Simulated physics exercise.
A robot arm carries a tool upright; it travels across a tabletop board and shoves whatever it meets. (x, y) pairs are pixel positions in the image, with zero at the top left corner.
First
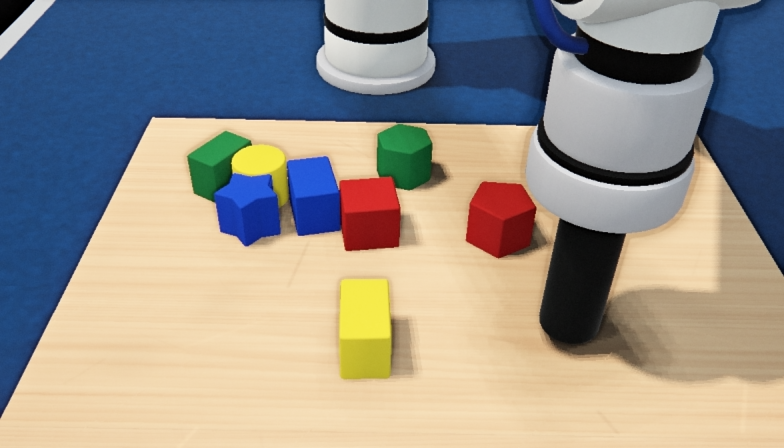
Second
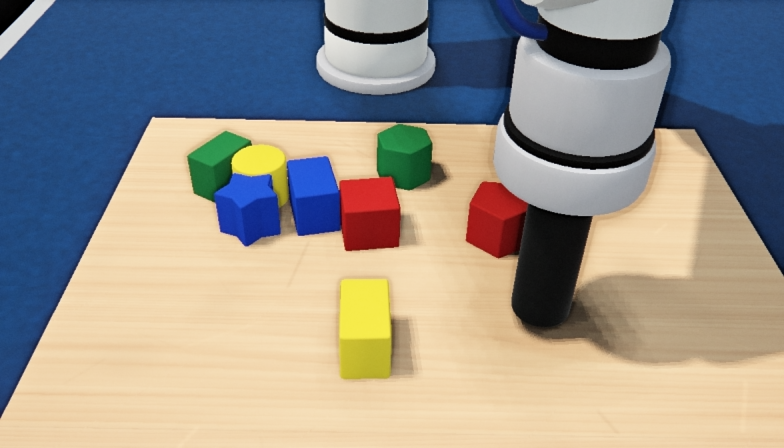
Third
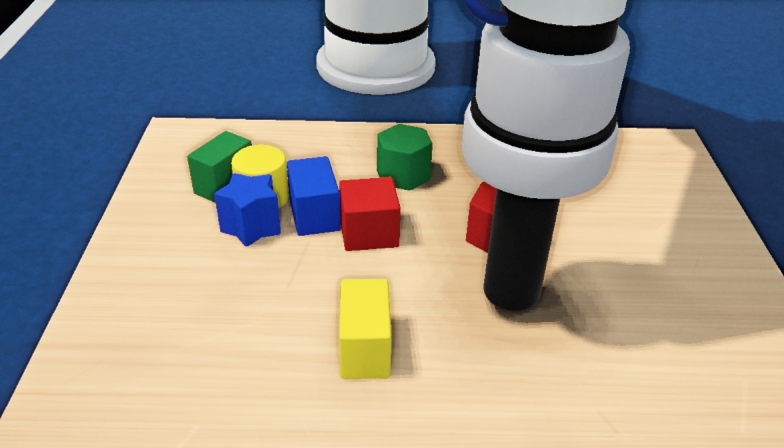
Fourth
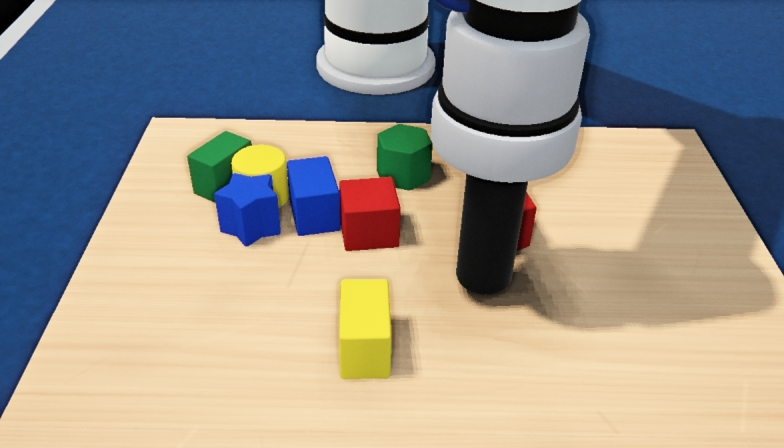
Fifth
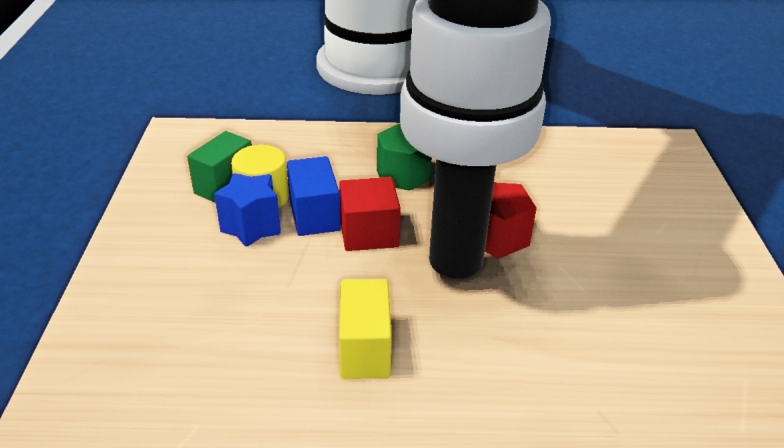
A robot arm moves its black tool left across the board while the coloured blocks stay still.
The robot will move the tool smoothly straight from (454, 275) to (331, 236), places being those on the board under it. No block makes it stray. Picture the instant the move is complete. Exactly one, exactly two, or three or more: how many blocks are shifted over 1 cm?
There will be two blocks that move more than 1 cm.
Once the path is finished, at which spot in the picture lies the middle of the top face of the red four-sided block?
Near (351, 168).
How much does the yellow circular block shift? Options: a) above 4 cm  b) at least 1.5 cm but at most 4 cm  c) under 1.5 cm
c.
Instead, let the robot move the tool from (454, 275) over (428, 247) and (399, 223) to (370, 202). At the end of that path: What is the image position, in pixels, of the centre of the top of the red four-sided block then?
It should be at (337, 189) by then.
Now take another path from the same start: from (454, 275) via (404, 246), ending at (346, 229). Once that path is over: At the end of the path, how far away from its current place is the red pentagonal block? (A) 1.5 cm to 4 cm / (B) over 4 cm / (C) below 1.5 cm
That would be C.
What follows on the original path. One third of the way, tool at (412, 250); nothing pushed yet.
Two thirds of the way, tool at (370, 237); blue oblong block at (307, 174); red four-sided block at (357, 177).
At the end, tool at (331, 225); green oblong block at (216, 146); yellow circular block at (256, 156); blue oblong block at (300, 166), turned 30° clockwise; red four-sided block at (351, 168), turned 20° clockwise.
